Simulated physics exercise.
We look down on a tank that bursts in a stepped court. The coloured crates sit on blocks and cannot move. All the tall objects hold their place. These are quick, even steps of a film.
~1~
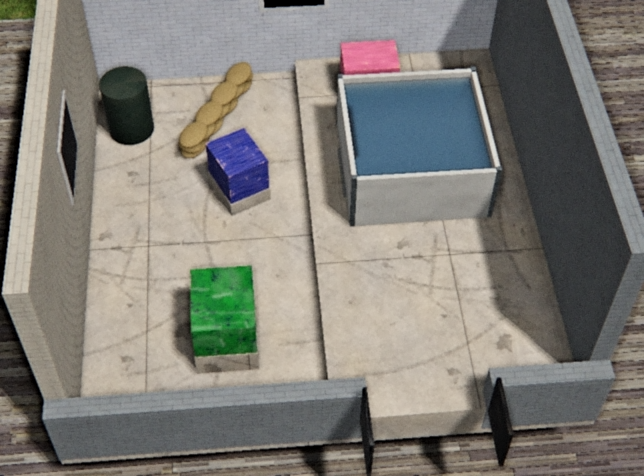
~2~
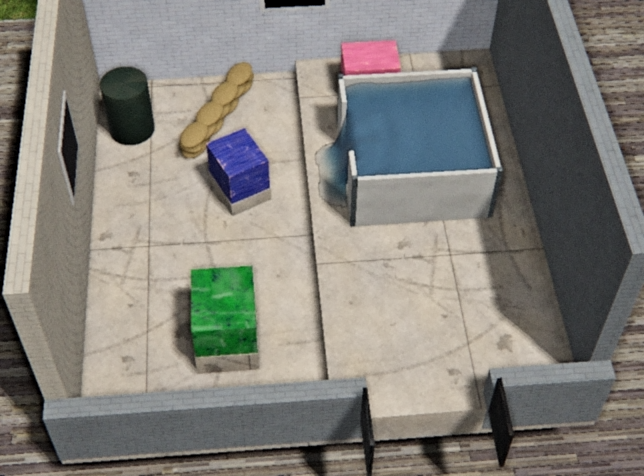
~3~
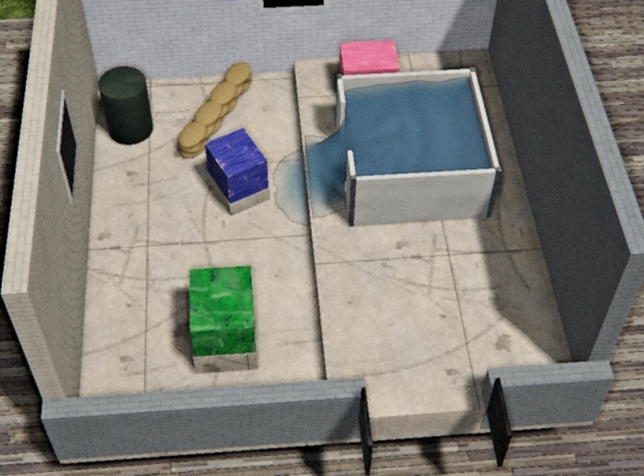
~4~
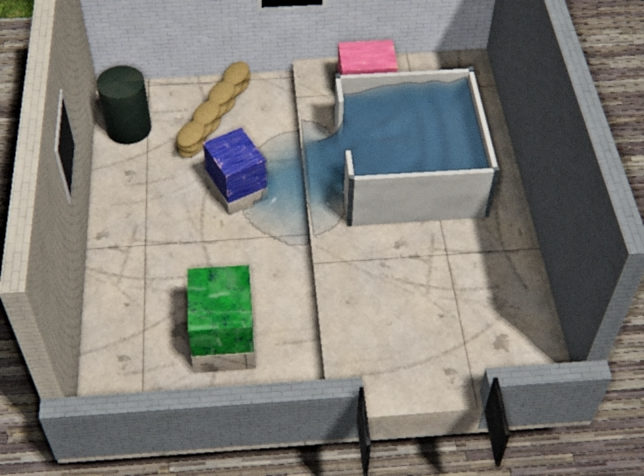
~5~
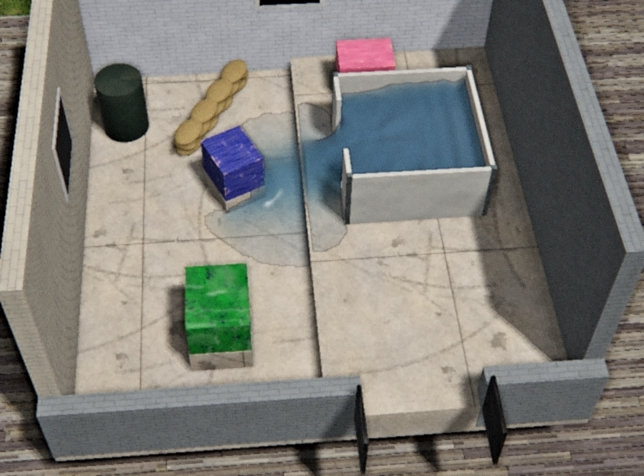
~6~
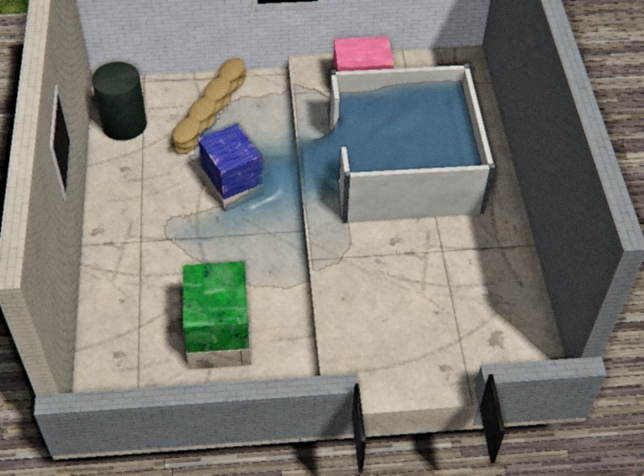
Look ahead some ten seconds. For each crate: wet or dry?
One by one: The blue crate is wetted; the green crate escapes dry; the pink crate is wetted.
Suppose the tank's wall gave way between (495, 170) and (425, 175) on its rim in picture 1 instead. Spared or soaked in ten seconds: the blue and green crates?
One by one: Blue is safe, green escapes it.
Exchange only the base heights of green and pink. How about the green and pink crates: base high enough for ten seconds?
In short: The green crate is topped, the pink crate keeps dry.
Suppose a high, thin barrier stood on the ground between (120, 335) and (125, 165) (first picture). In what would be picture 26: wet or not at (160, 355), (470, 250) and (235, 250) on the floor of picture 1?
One after the other: Under water, free of water, wet.
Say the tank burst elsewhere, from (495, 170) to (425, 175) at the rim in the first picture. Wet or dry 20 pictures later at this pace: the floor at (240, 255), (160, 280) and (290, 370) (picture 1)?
In turn: Free of water, no water, wet.
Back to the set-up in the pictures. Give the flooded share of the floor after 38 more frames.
About 70 per cent.
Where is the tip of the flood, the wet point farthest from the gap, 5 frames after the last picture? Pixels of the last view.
At about (77, 346).
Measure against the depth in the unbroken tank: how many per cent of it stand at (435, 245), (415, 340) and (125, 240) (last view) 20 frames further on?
In turn 0, 0 and 14 in a hundred.
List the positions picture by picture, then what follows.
In the first picture, the open tank at (416, 126) is whole and still.
In the second picture, water pours out at (349, 156) and has run to (335, 201).
In the third picture, the front is at (281, 172), out from the gap at (347, 159).
In the fourth picture, the front is at (251, 213), out from the gap at (345, 160).
In the fifth picture, the front is at (214, 224), out from the gap at (343, 157).
In the sixth picture, the front is at (175, 235), out from the gap at (341, 155).
A moment on, water covers 30 % of the floor; the blue crate water round its plinth, the green crate water round its plinth, the pink crate water round its plinth.
Next, water covers 45 % of the floor; the blue crate water round its plinth, the green crate water round its plinth, the pink crate water round its plinth.
Then, water covers 60 % of the floor; the blue crate water round its plinth, the green crate water round its plinth, the pink crate water round its plinth.
Later, water covers 70 % of the floor; the blue crate water round its plinth, the green crate water round its plinth, the pink crate water round its plinth.
In the end, water covers 65 % of the floor; the blue crate was topped, the green crate stayed above the water, the pink crate was topped.
